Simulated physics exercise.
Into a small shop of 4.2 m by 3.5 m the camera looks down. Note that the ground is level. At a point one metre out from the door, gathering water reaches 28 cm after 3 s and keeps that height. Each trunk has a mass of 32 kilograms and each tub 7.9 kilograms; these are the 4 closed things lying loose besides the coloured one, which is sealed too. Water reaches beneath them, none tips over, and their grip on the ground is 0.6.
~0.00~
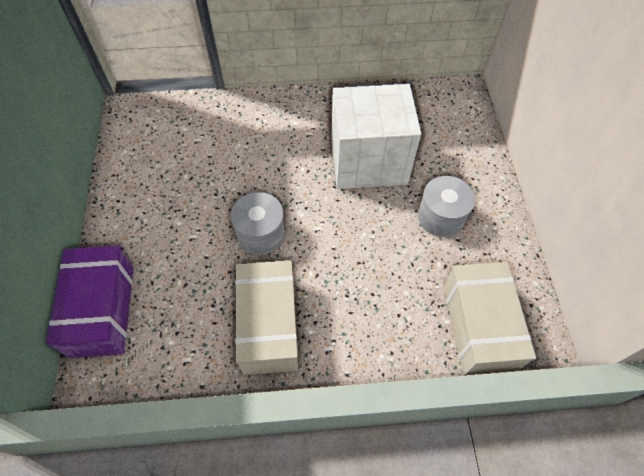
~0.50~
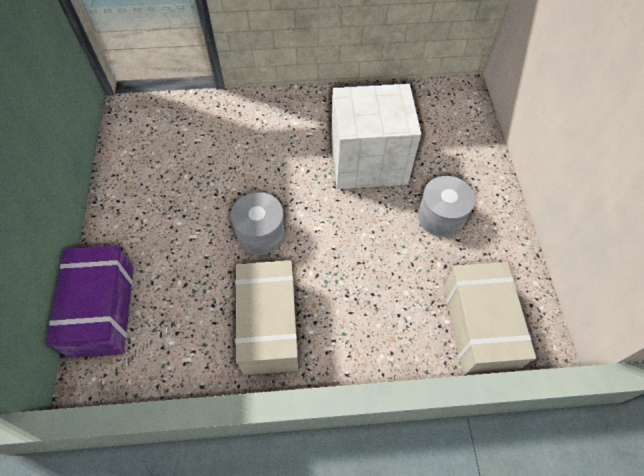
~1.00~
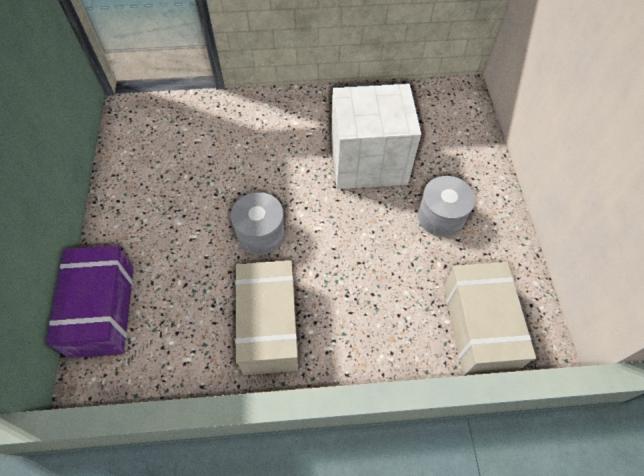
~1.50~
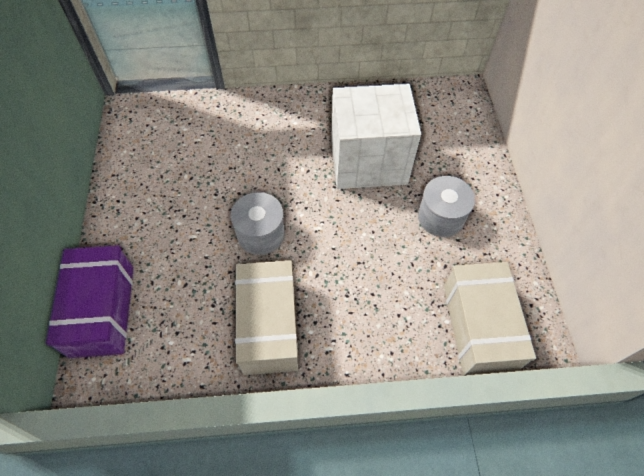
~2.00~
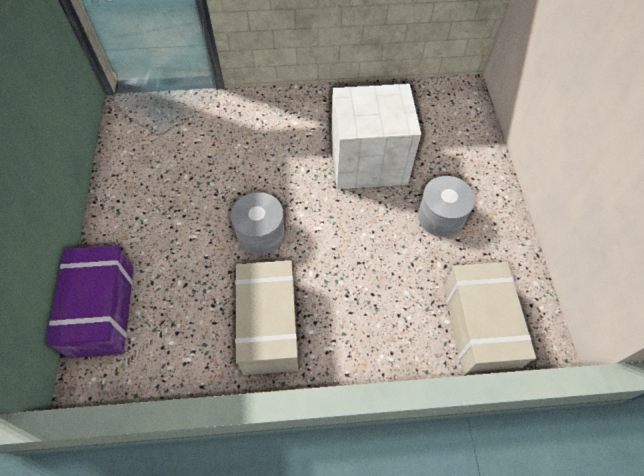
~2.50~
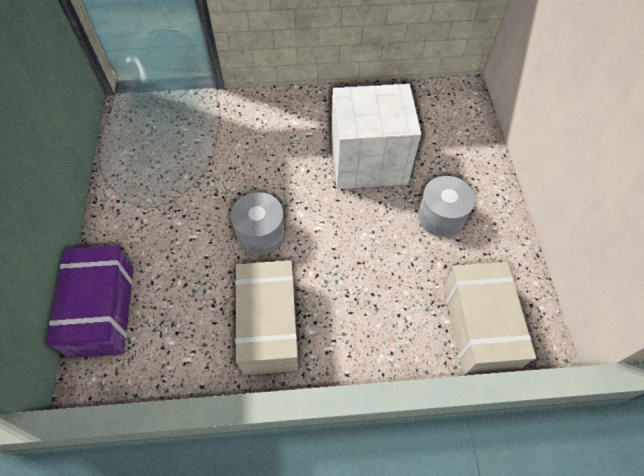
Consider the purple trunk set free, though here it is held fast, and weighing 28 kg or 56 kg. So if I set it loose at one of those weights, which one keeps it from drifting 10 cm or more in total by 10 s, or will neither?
It is steadied by neither weight.
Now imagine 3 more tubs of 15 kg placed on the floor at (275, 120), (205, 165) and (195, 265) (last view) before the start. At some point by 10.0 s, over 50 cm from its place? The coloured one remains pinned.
Note, in sequence: Not exceeded, exceeded, exceeded.
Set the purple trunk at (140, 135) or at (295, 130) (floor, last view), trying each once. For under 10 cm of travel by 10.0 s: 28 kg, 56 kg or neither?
In that order: No load works; both loads work.
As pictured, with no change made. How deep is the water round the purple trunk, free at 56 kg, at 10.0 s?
About 15 cm.
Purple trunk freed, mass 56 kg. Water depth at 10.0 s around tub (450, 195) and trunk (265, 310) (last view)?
Some 10 cm at the first, some 14 cm at the second.
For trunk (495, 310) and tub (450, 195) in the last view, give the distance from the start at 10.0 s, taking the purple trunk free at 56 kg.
The first is 200 cm from its start, the second 150 cm.
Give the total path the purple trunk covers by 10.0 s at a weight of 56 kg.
Total distance: Near 250 cm.
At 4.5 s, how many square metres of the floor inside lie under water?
About 7.5 m2.
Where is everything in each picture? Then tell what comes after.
The purple trunk at (85, 292) rests on the ground; water covers 0.0 m2; 0 of 5 have shifted, in the first frame.
The purple trunk at (85, 292), on the bottom; 0.0 m2 under water; 0 of 5 have shifted, in the second frame.
The purple trunk at (85, 292) rests on the ground; water covers 0.0 m2; 0 of 5 have shifted, in the third frame.
The purple trunk at (85, 292), on the bottom; 0.0 m2 under water; 0 of 5 have shifted, in the fourth frame.
The purple trunk at (85, 292), on the bottom; 0.4 m2 under water; 0 of 5 have shifted, in the fifth frame.
The purple trunk at (85, 292), on the bottom; water covers 1.5 m2; 0 of 5 have shifted, in the sixth frame.
After 3.5 s the purple trunk would be 1 cm from its start with 28 kg and 0 cm from its start with 56 kg; 6 cm of water round it then.
After 4.5 s the purple trunk would be 49 cm from its start with 28 kg and 7 cm from its start with 56 kg; 9 cm of water round it then.
After 7.0 s the purple trunk would be 126 cm from its start with 28 kg and 50 cm from its start with 56 kg; 15 cm of water round it then.
After 10.0 s the purple trunk would be 362 cm from its start with 28 kg and 250 cm from its start with 56 kg; 15 cm of water round it then.
